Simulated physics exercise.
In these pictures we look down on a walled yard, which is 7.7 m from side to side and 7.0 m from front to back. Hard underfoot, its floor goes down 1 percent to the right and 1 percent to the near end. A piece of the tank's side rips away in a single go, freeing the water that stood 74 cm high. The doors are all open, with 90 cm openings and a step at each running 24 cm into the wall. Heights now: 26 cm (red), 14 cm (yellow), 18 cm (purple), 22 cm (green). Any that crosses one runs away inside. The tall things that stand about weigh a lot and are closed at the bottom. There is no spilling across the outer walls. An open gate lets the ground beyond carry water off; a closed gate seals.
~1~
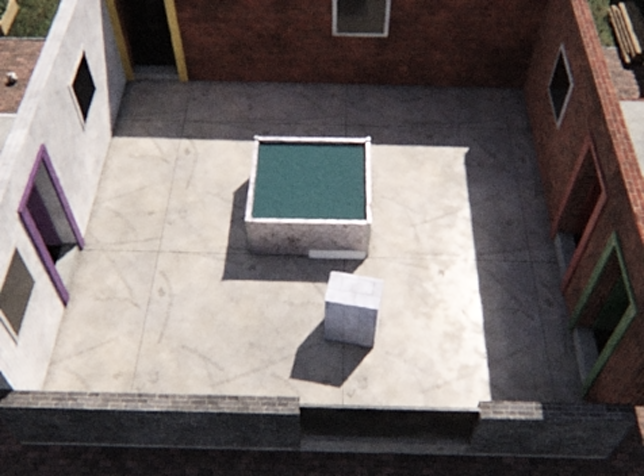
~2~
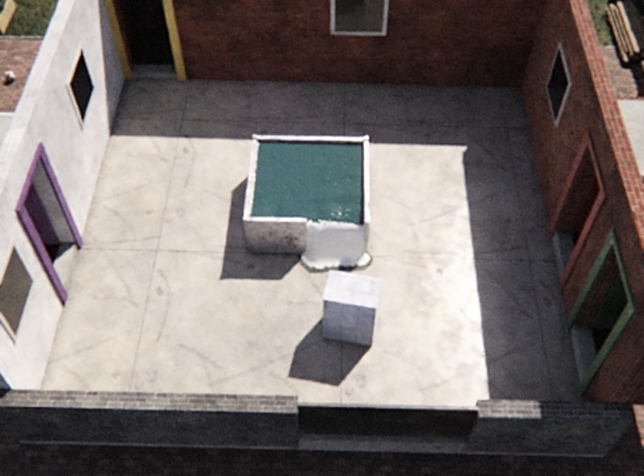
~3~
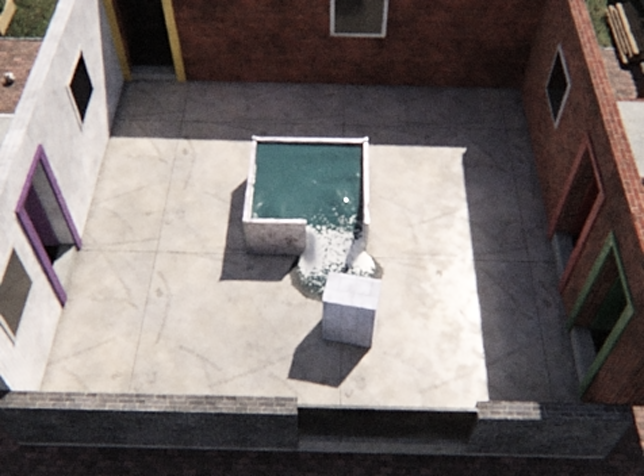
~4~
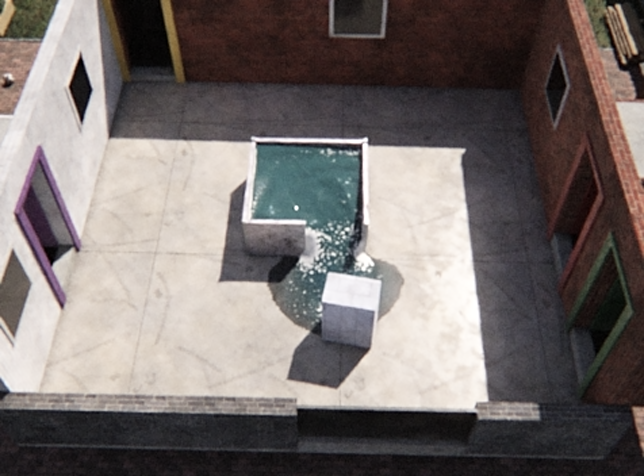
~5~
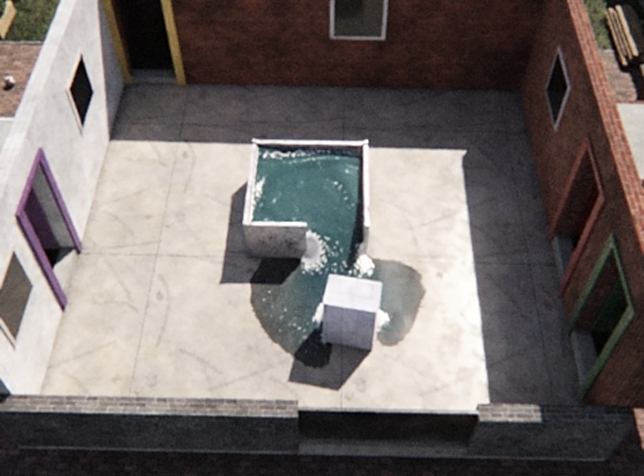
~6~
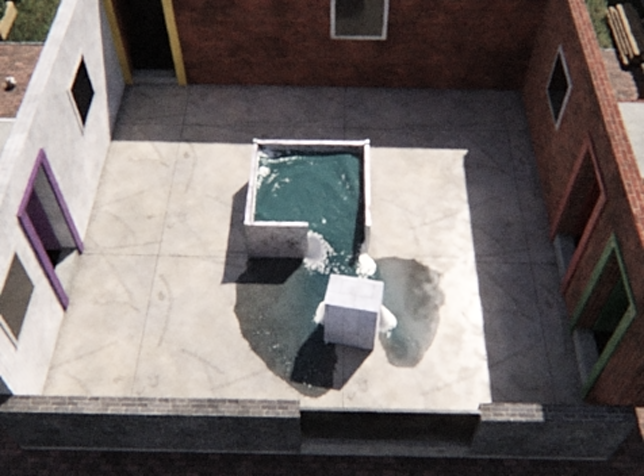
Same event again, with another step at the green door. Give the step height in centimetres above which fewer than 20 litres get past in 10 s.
17 cm.
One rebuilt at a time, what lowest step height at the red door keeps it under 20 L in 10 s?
The red one would have to be about 9.0 cm high.
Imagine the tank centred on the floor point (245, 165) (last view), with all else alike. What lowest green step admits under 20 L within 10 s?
Some 13.5 cm.
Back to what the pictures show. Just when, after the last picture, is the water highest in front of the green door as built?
1.8 s.
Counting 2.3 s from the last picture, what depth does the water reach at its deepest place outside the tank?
I'd put it near 30 cm.
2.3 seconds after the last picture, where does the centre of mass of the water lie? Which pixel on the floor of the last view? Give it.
Near (336, 299).
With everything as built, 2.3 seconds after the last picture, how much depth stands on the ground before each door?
Lab note, depth in cm: Red 11; yellow 0; purple 0; green 23.
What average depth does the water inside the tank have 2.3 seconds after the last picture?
It averages close to 30 centimetres.
Then, 0.7 s after the last picture water covers 20 % of the floor, deepest (50 cm) near (348, 316); it has not reached the green door.
Then, 2.3 s after the last picture water covers 35 % of the floor, deepest (30 cm) near (348, 316); 23 cm at the green door, 1 litre in over its 22 cm step.
Then, 9.3 s after the last picture water covers 95 % of the floor, deepest (12 cm) near (584, 433); 8 cm at the green door, 3 litres in over its 22 cm step.
At the green door as built, the water peaked near 23 cm, 1.9 s after the last picture.
With a step of 15 cm, 38 litres would have come in within the 10 s; with 20.5 cm, 6 litres. So under 20 litres takes about 17 cm.
